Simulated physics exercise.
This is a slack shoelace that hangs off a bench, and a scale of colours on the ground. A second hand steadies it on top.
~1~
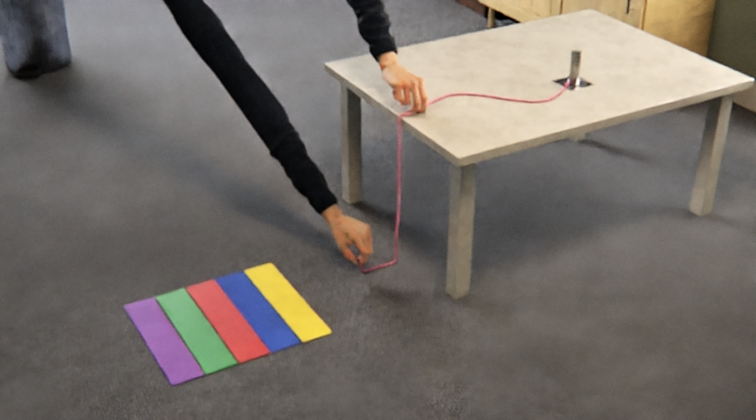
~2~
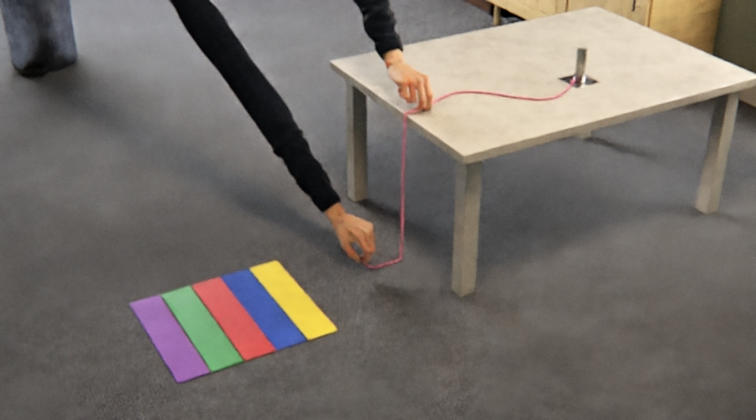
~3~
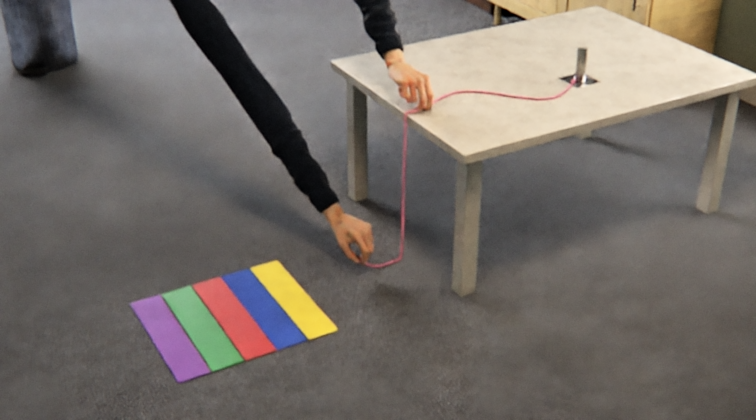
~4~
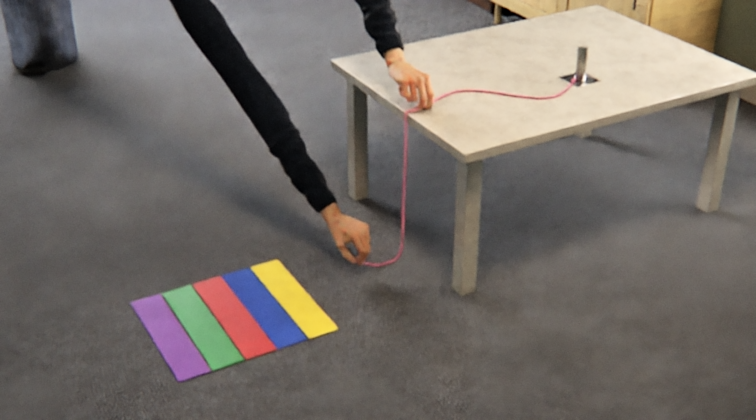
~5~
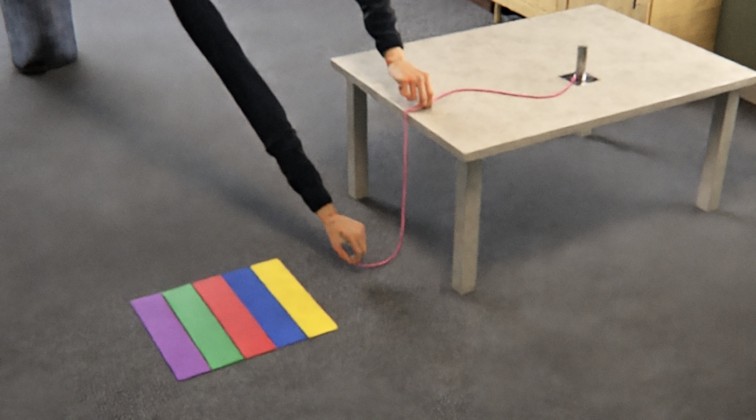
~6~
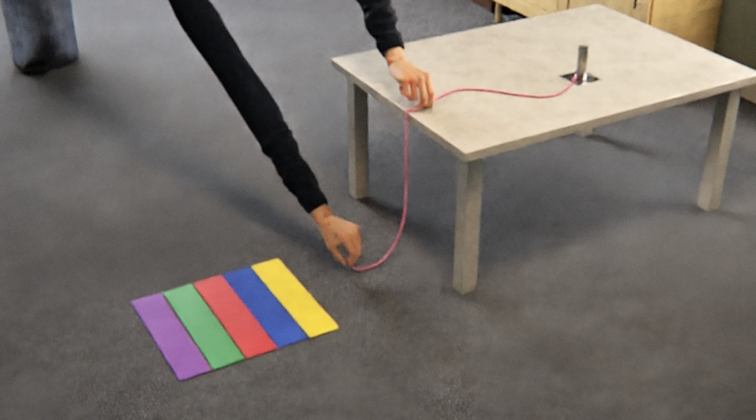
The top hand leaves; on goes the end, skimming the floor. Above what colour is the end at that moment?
The end stops over the red strip.
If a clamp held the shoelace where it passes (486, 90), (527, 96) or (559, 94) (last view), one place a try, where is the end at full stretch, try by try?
In that order: (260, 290), (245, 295) and (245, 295).
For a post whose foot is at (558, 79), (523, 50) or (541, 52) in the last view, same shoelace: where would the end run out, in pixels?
Try by try, around (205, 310), (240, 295) and (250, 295).
Soon after, end near (293, 280); over yellow.
After that, end near (255, 292); over blue.
At the stop, end near (231, 299); over red. It gets as far as the red strip.
